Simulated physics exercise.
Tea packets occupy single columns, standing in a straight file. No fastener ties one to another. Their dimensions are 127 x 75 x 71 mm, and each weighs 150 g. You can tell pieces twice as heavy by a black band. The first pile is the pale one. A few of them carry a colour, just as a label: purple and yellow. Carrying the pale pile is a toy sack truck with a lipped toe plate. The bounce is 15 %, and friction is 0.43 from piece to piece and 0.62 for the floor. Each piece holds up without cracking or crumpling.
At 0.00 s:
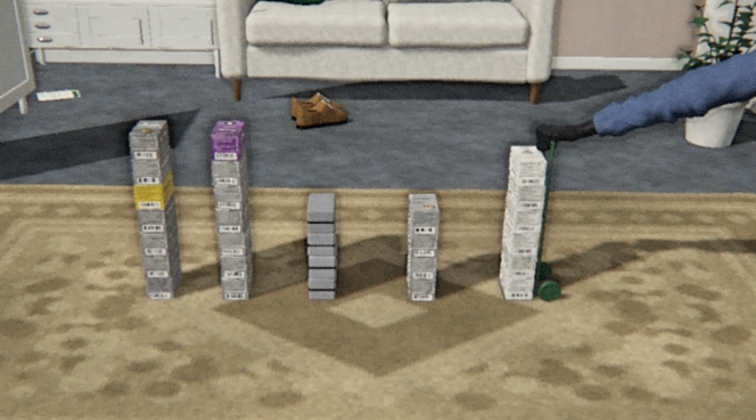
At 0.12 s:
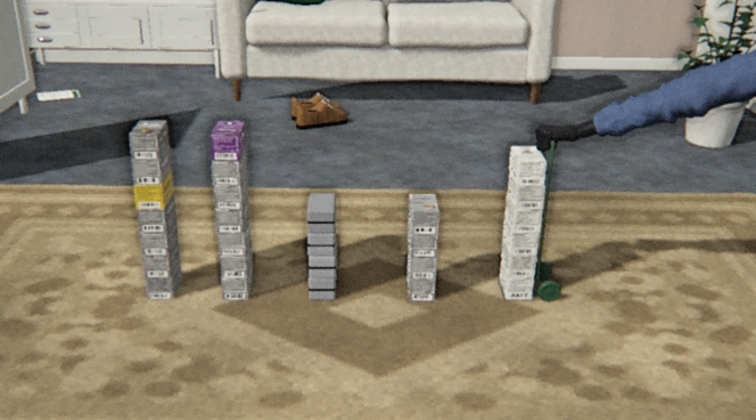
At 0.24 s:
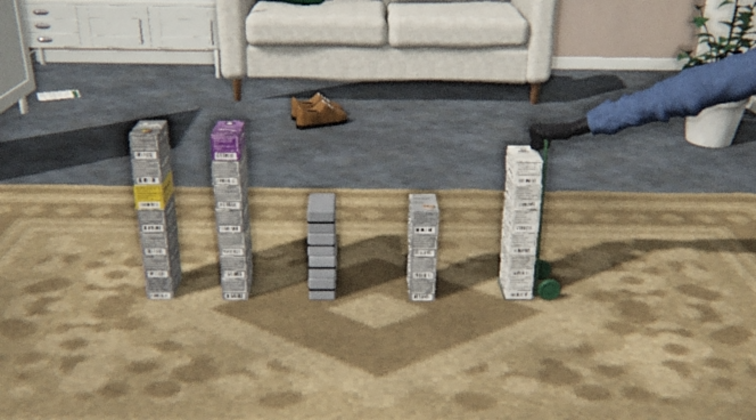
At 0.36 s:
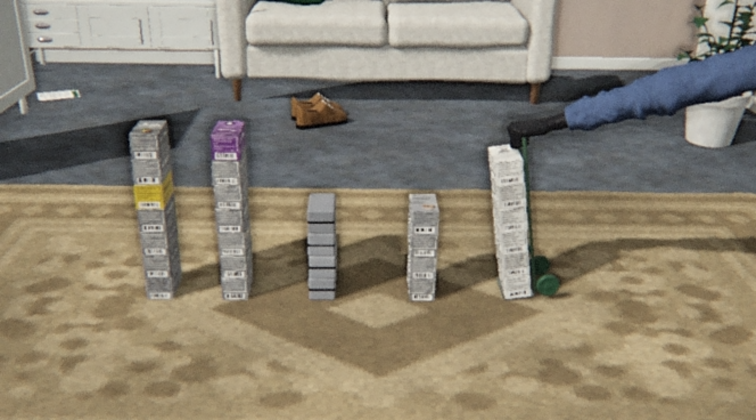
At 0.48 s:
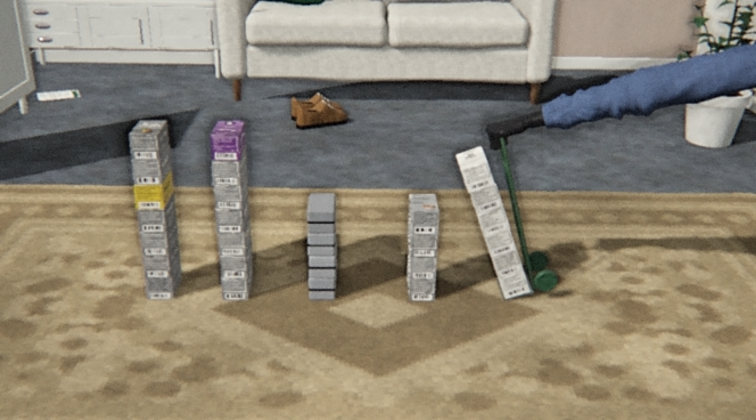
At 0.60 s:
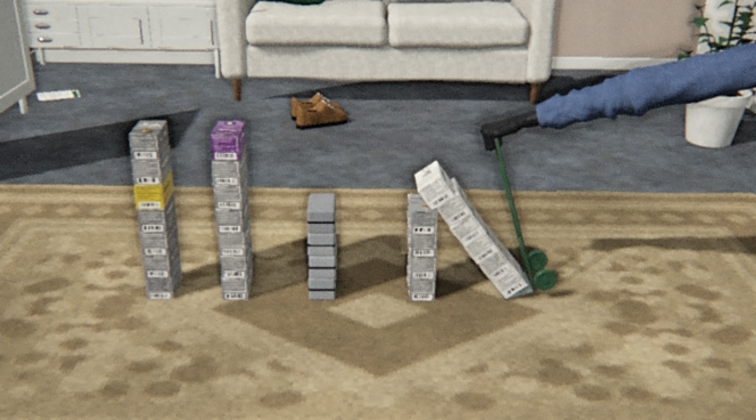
Five slim stacks of small packets stand in a row on a patterned tan rug, seen from the front and slightly above, before a pale sofa. The two left stacks are grey with yellow and purple packets, two shorter grey ones follow, and a white one stands rightmost. A blue-sleeved, dark-gloved arm pushes a green hand truck leftward, and the white stack leans until its top meets its neighbour.
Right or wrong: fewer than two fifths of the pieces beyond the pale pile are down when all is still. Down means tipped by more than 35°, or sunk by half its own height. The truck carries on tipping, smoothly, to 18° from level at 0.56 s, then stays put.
Wrong.
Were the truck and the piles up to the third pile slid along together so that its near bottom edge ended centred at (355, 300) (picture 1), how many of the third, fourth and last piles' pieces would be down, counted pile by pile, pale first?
Pile by pile that makes third 3, fourth 0, last 0.
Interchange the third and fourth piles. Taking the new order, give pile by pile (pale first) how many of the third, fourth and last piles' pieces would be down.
Count of fallen pieces - third: 5; fourth: 3; last: 7.
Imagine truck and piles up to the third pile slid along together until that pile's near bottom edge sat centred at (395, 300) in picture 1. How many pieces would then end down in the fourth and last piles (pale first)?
Fourth 0, last 0.
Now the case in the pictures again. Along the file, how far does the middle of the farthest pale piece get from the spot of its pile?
Some 50 centimetres along the file.
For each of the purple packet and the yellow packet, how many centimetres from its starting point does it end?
Purple 96 cm, yellow 50 cm.
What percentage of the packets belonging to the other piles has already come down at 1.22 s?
15 %.
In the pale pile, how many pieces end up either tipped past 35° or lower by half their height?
6 pieces.
After 1.22 s, 6 of the pale pile down; 3 of the 22 other packets down.
After 2.08 s, 6 of the pale pile down; 21 of the 22 other packets down; yellow packet 44° from how it stood, 55 mm lower; purple packet 38° from how it stood, 8 cm lower.
In the end (3.7 s), 6 of the pale pile down; 21 of the 22 other packets down; yellow packet on its side; purple packet on its side. That is 95 per cent. From the last view, middles, yellow packet near (19, 278).
